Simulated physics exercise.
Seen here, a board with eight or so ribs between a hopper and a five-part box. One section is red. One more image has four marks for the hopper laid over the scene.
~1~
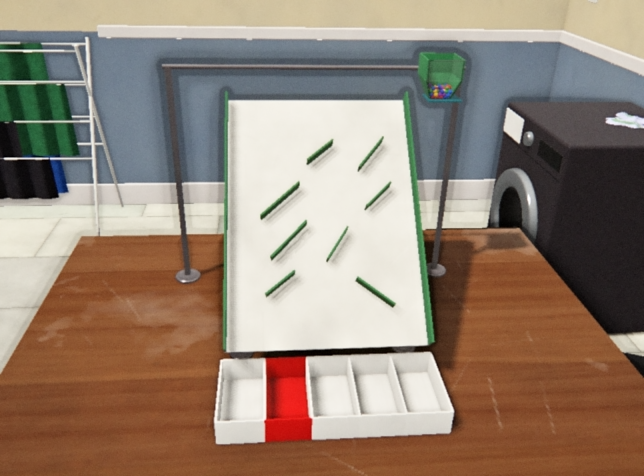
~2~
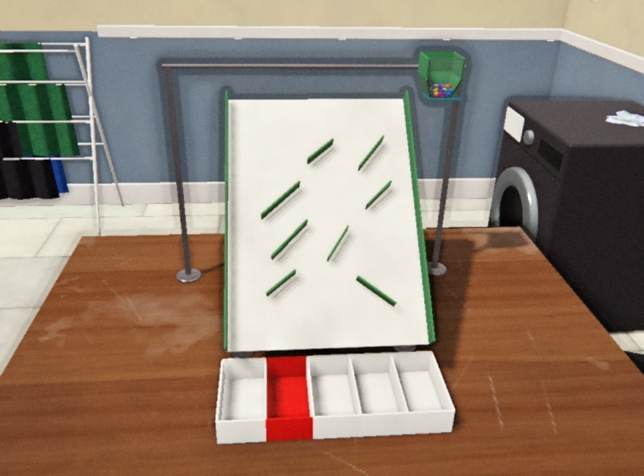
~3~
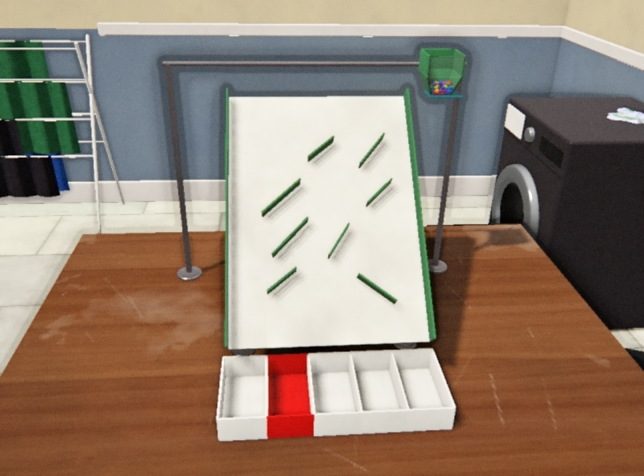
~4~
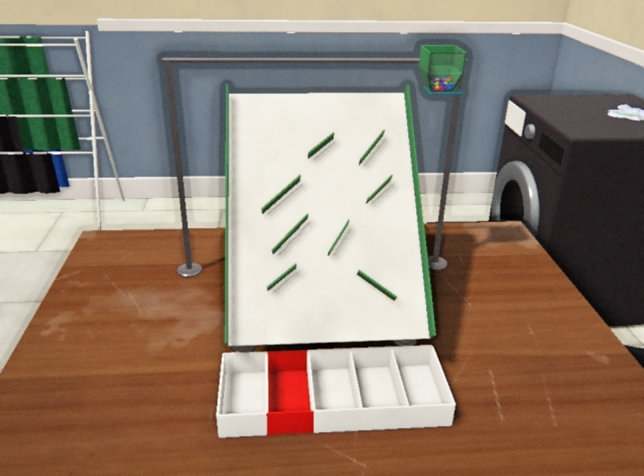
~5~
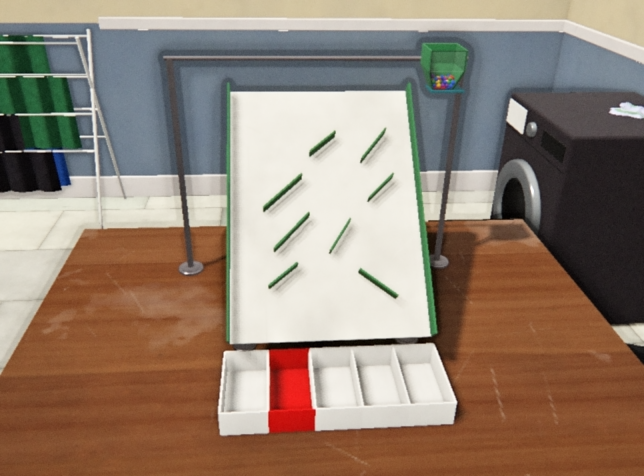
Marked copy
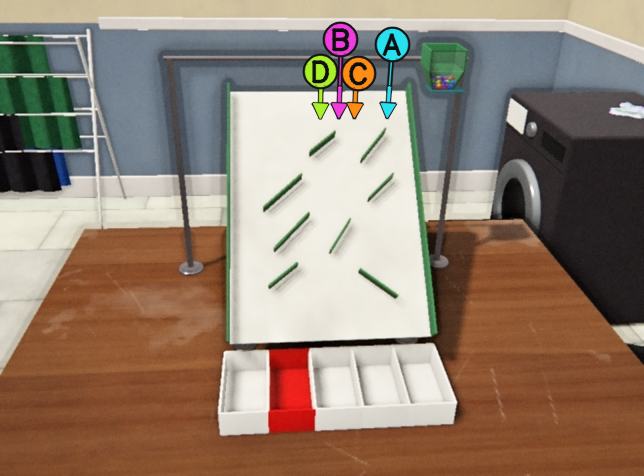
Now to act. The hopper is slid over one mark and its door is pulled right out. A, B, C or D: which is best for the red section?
Go for C.
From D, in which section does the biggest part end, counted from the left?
The first from the left.
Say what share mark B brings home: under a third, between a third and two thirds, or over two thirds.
Mark B gives under a third.
On the marked copy, mark A meets the board at (387, 112); mark B meets the board at (338, 112); mark C meets the board at (354, 112); mark D meets the board at (320, 113).
With A, a small part in the red section, about a quarter in other sections, about two thirds outside the box.
With B, a stray few in the red section, about a third in other sections, about two thirds outside the box.
With C, about a third in the red section, a small part in other sections, about half outside the box.
With D, a stray few in the red section, about a third in other sections, about half outside the box.
